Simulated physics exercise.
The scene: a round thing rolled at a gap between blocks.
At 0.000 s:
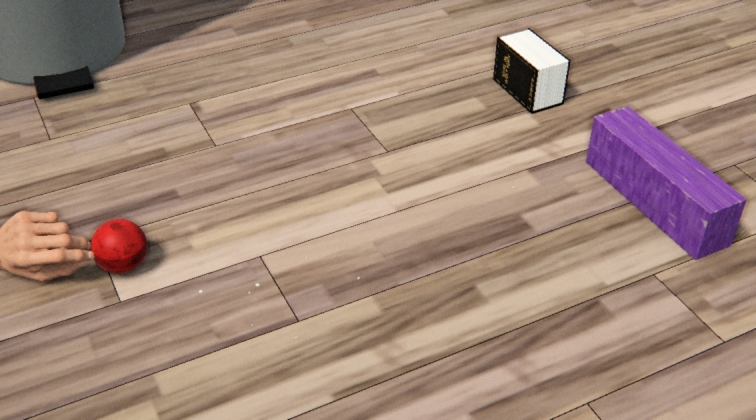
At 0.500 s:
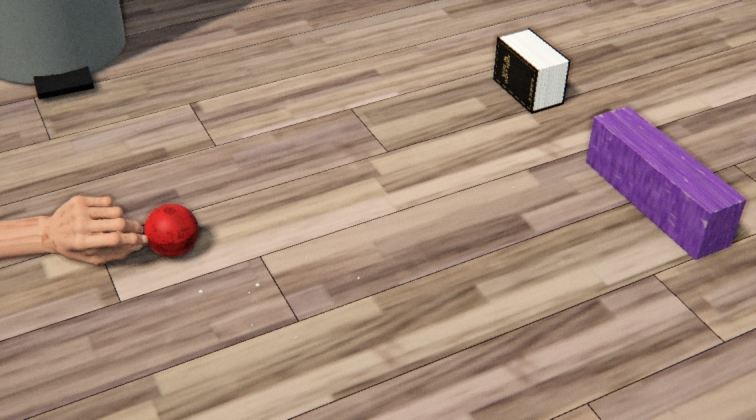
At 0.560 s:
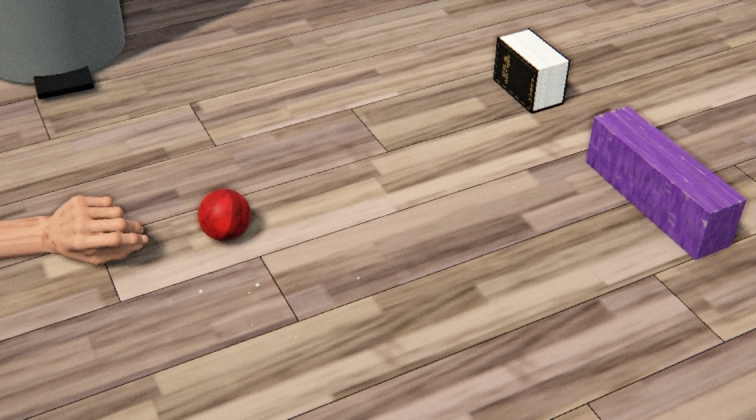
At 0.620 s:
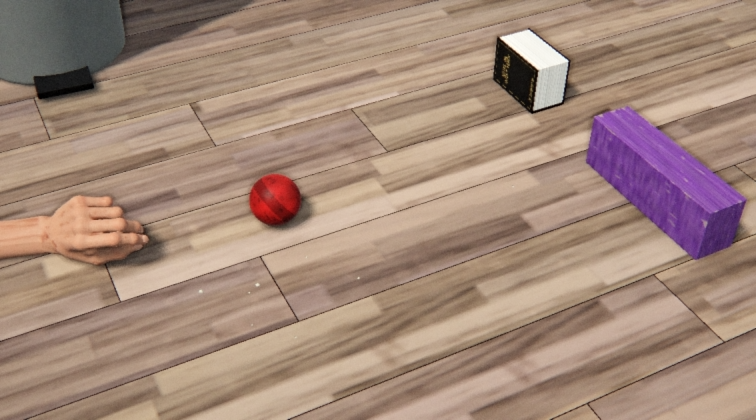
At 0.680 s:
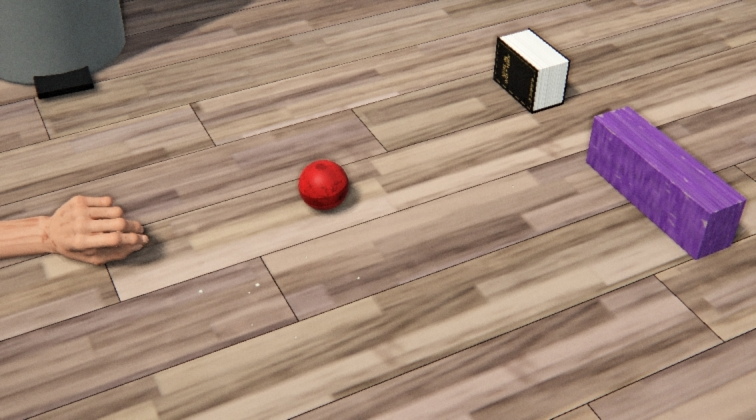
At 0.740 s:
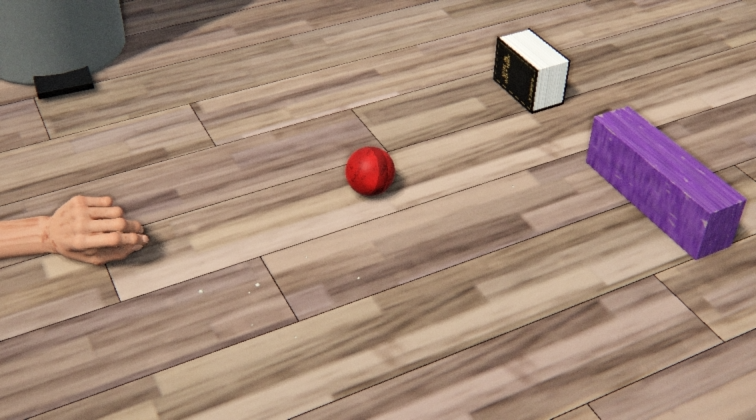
On a wood-plank floor, a hand at the left pushes a red ball to the right, with a black book and a long purple block on the far side. The hand then stays still while the ball rolls on alone, moving steadily right and slightly upward across the planks to mid-view.
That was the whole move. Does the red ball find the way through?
As it turns out, the red ball rolls through.
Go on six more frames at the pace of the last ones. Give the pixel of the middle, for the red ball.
At about (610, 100).
After 1.36 s, red ball heading on.
By the end (2.3 s), the red ball passes through its gap.
